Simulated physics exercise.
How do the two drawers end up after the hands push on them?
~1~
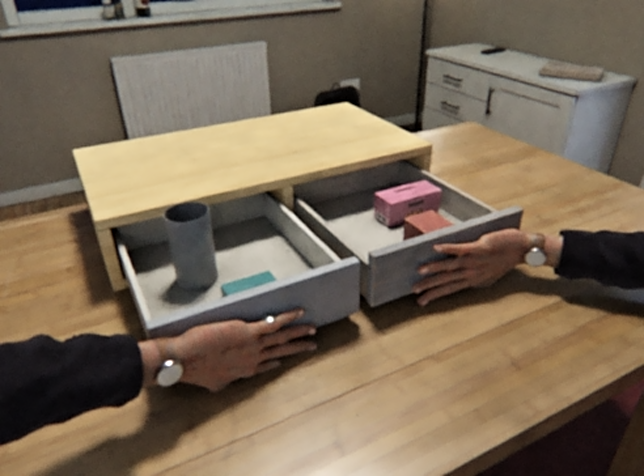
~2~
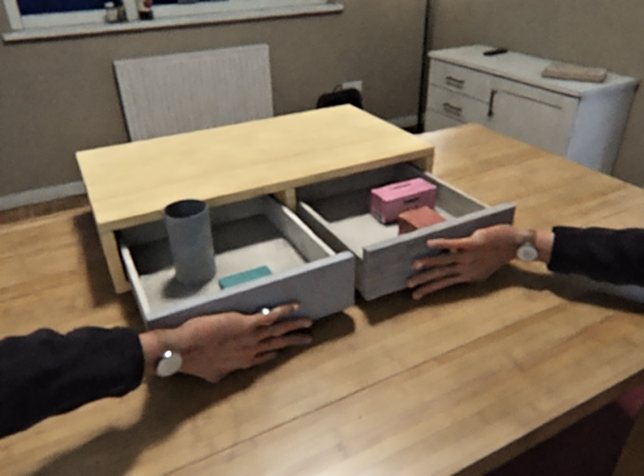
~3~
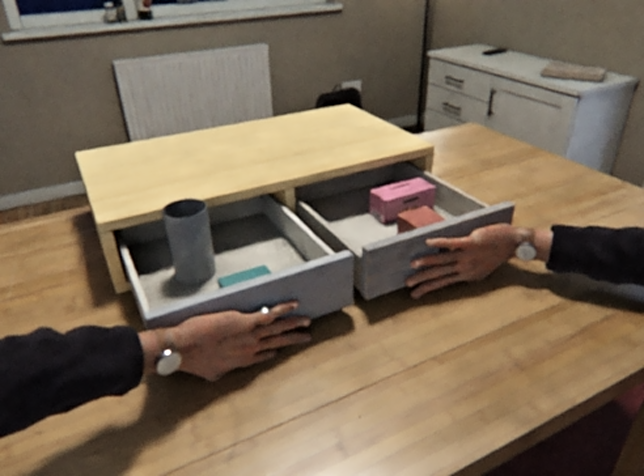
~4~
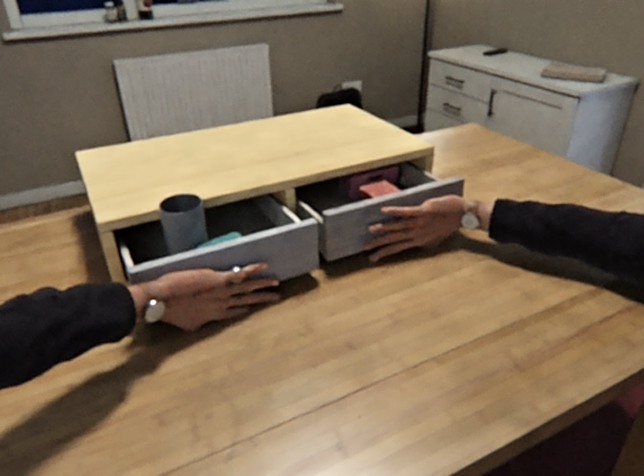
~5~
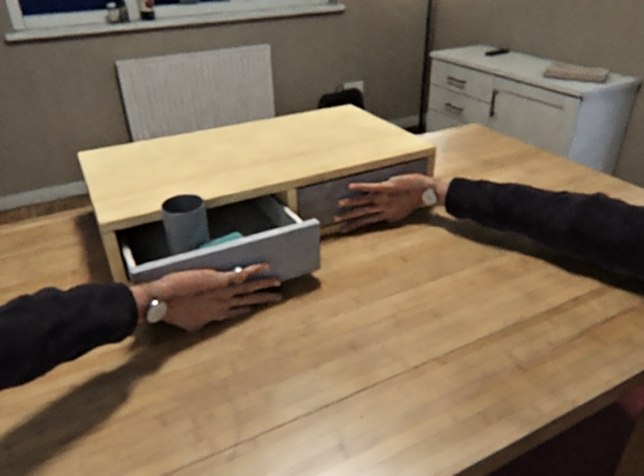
The left drawer does not close and is left sticking out with the grey cup still in view. The right drawer goes all the way in.
